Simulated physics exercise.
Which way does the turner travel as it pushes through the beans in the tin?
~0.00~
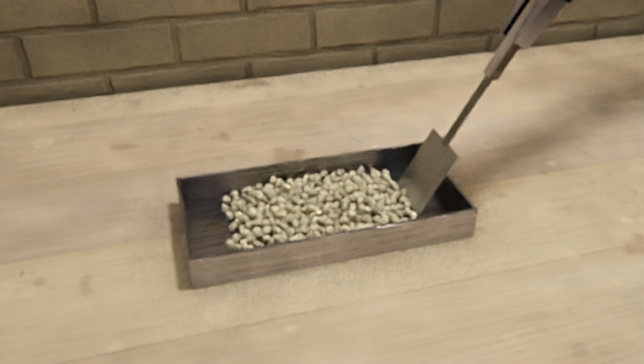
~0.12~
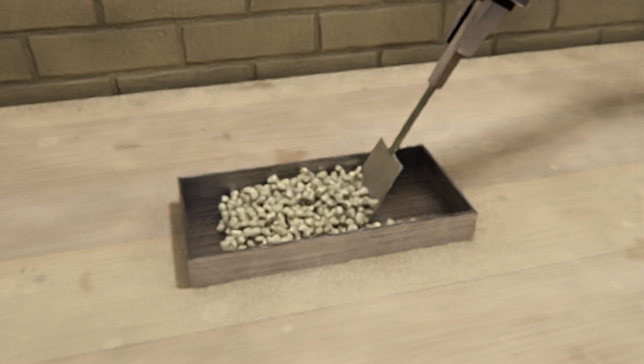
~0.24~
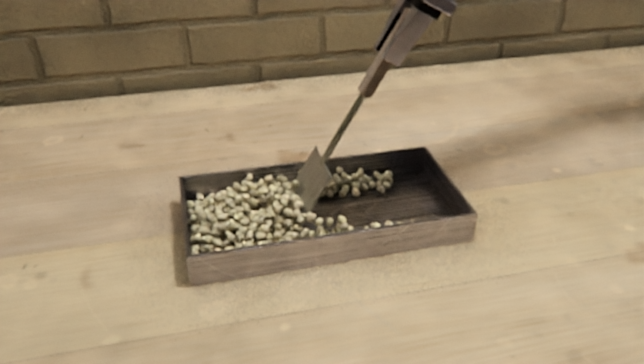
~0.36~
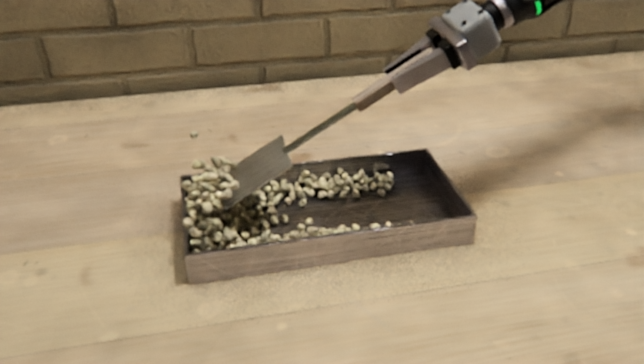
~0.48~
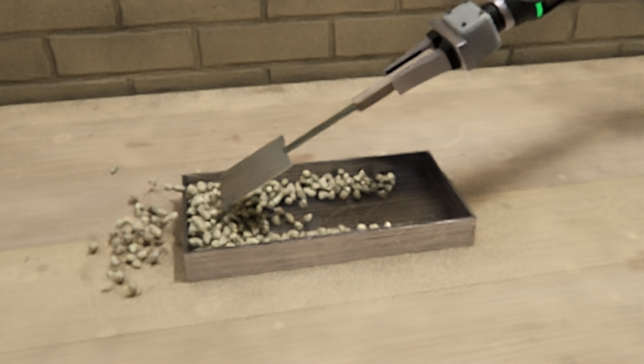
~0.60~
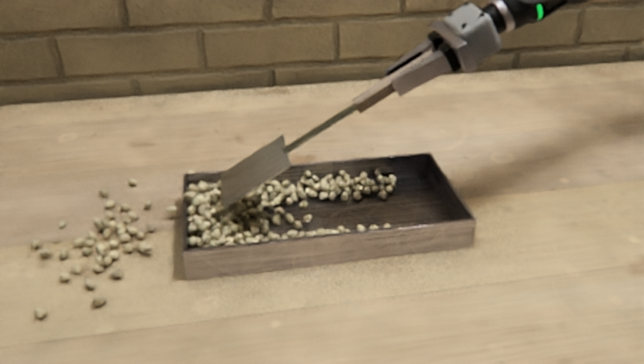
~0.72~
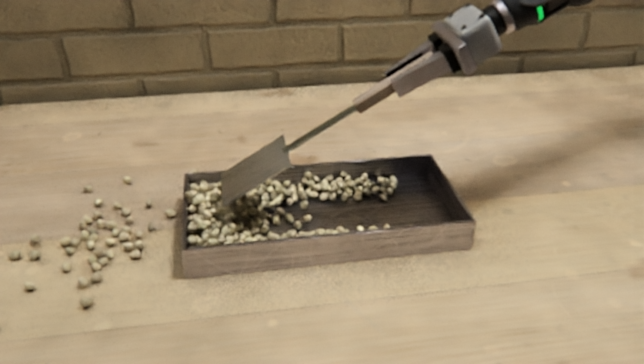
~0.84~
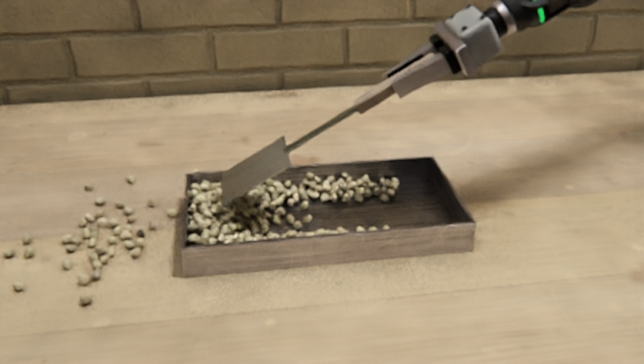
The turner travels to the left, pushing the beans toward that end of the tin.
